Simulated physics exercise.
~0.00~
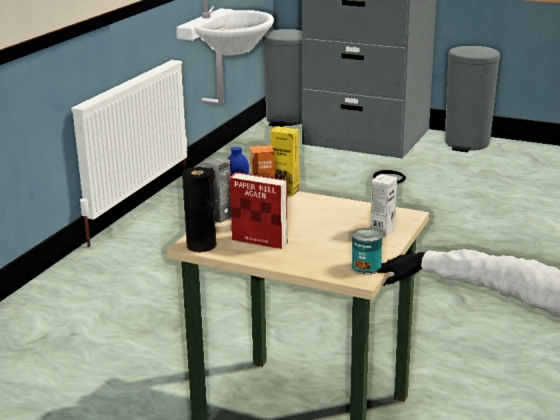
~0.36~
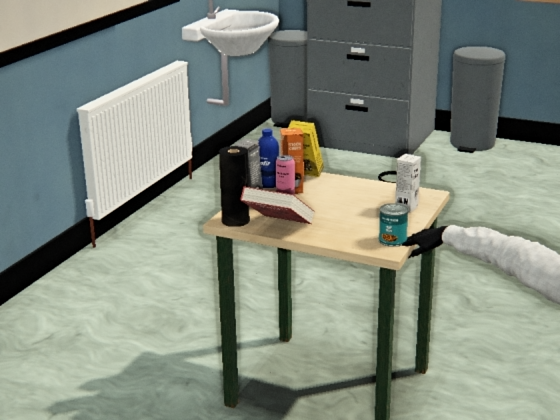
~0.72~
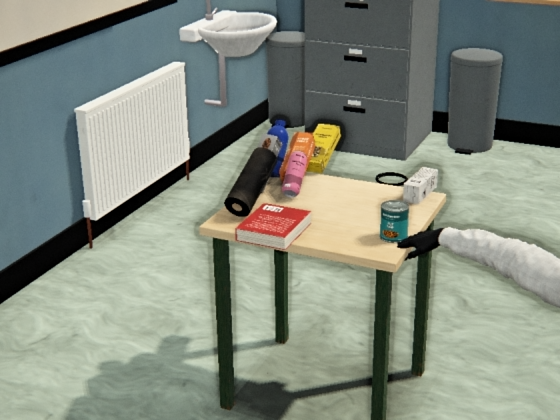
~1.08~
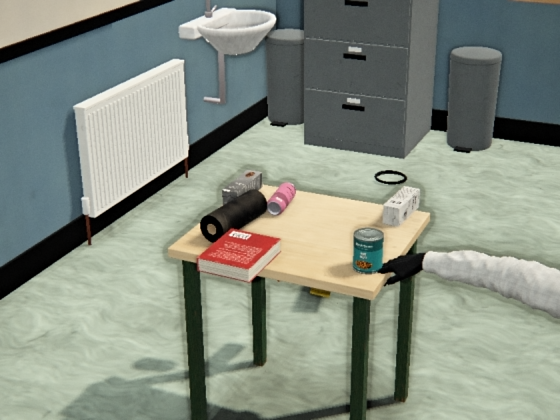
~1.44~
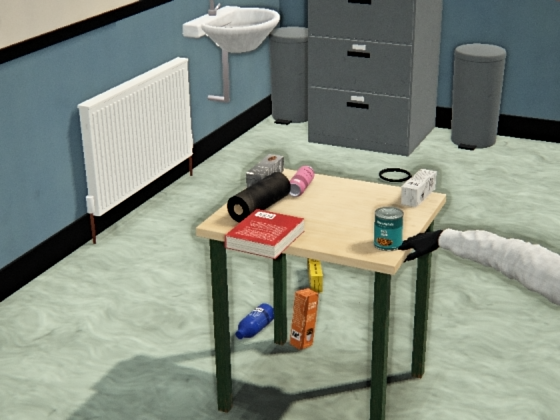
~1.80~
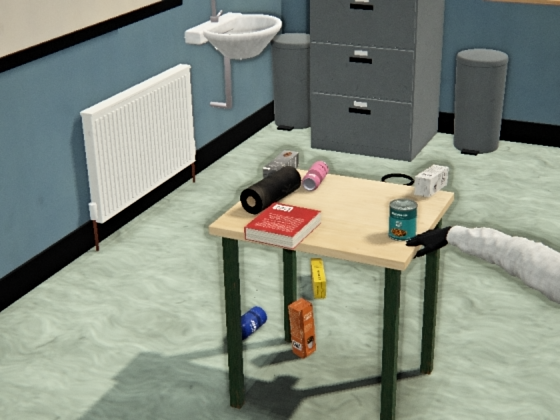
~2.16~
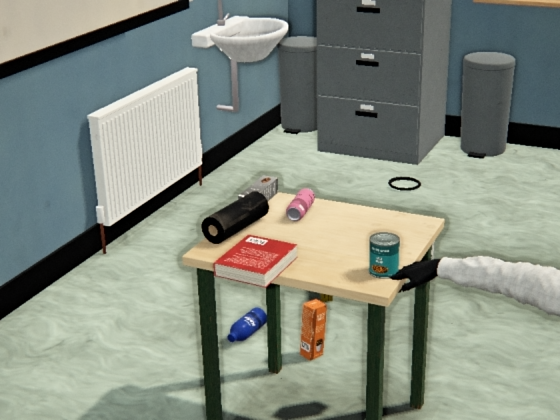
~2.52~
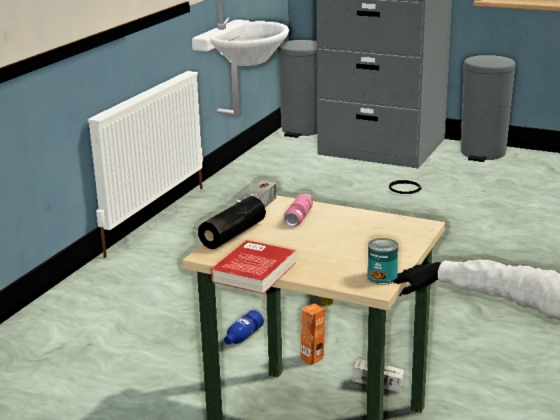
In a blue-walled room with a sink and radiator, a table jerked back and forth beside a white-sleeved arm, toppling the book, black roll and other items; bottles and cartons dropped to the floor, while the turquoise tin stayed standing near its edge.
